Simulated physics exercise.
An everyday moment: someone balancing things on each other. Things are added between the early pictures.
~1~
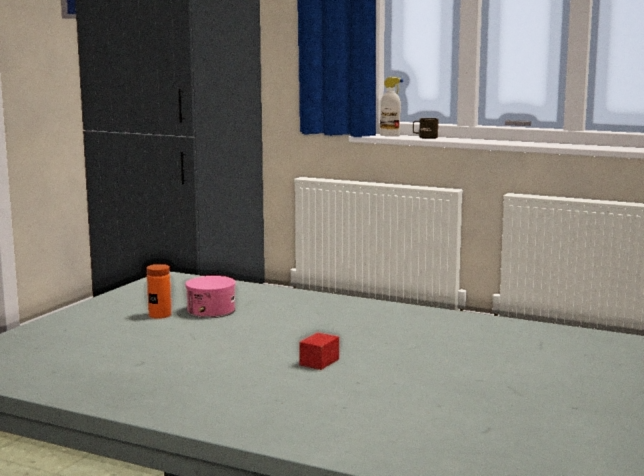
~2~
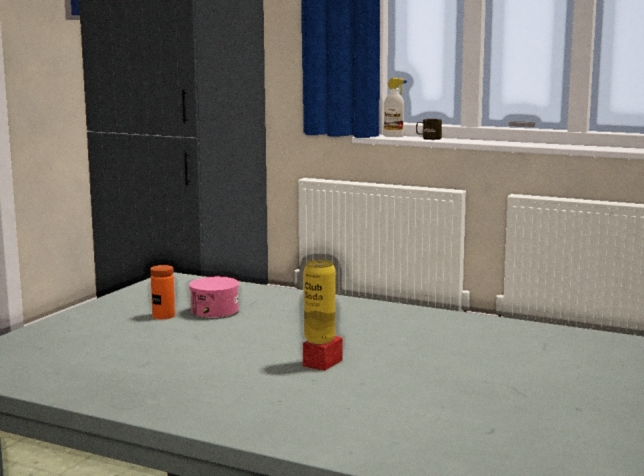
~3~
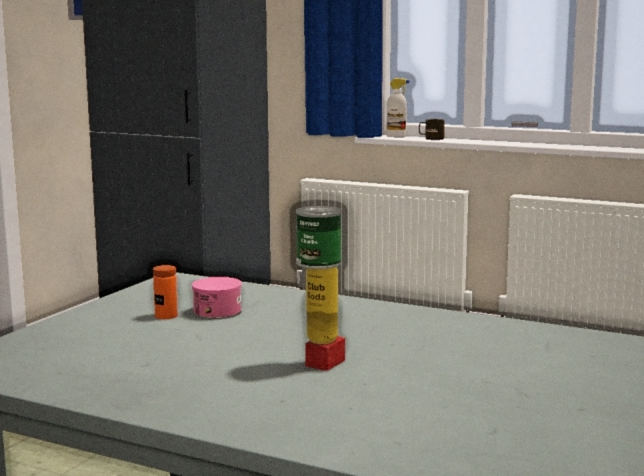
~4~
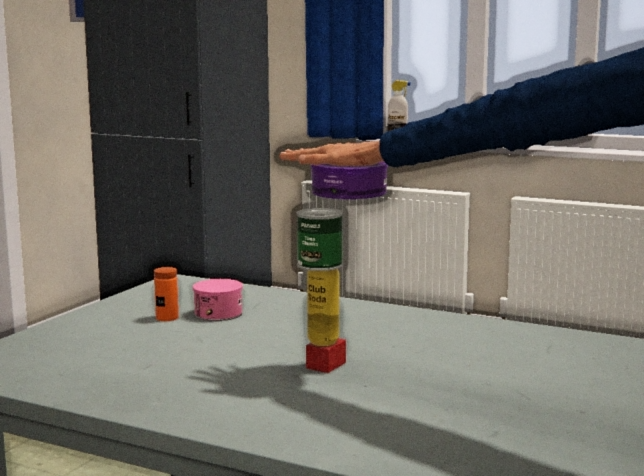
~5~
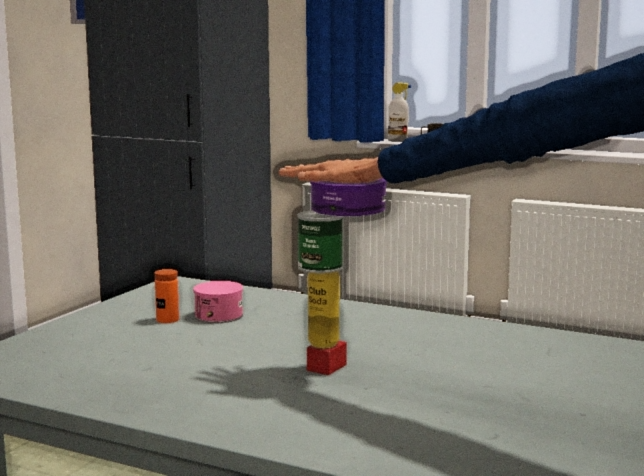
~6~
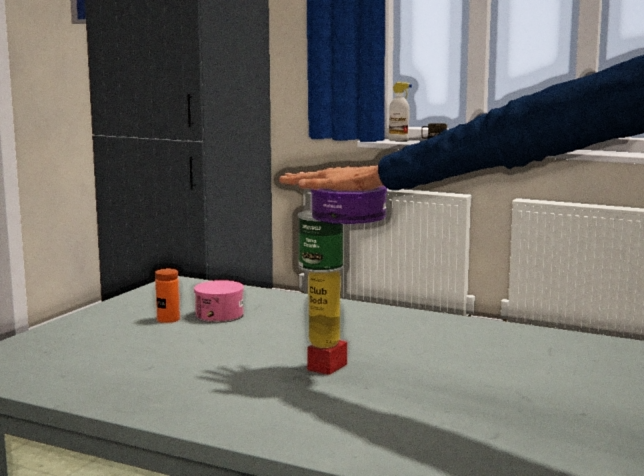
A room with a grey table before a dark cabinet, white radiators and a blue-curtained window is seen from slightly above, the view shifting very slightly. An orange shaker and a pink tub sit at left, a red block near the centre, a spray bottle on the sill. A yellow can, then a green can, appear stacked on the block, and a dark-sleeved arm from the right lowers a purple tub beneath its flat hand onto them.
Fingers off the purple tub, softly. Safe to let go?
As it turns out, it comes apart.
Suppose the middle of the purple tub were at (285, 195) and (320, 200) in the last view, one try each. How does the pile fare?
In the first case it loses its balance; in the second case it keeps its balance.
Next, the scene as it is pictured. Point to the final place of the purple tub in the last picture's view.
Near (356, 342).
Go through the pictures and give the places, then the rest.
The last thing is not in view yet; orange shaker (159, 291), in the first frame.
The last thing is not in view yet, in the second frame.
The last thing is not in view yet; pink tub (217, 298), in the third frame.
On its way; purple tub (349, 178); red block (326, 354), in the fourth frame.
On its way; purple tub (348, 194); yellow can (324, 306), in the fifth frame.
In place under the hand; purple tub (349, 202); orange shaker (168, 296), in the sixth frame.
Then, 0.40 s after the last picture, purple tub now fallen.
Then, 0.50 s after the last picture, things are still on the move.
Then, 1.40 s after the last picture, nothing new.
At rest, fallen, purple tub; the other 5 in place. Seen from the same camera at the end, purple tub near (356, 342). The pile gives way.
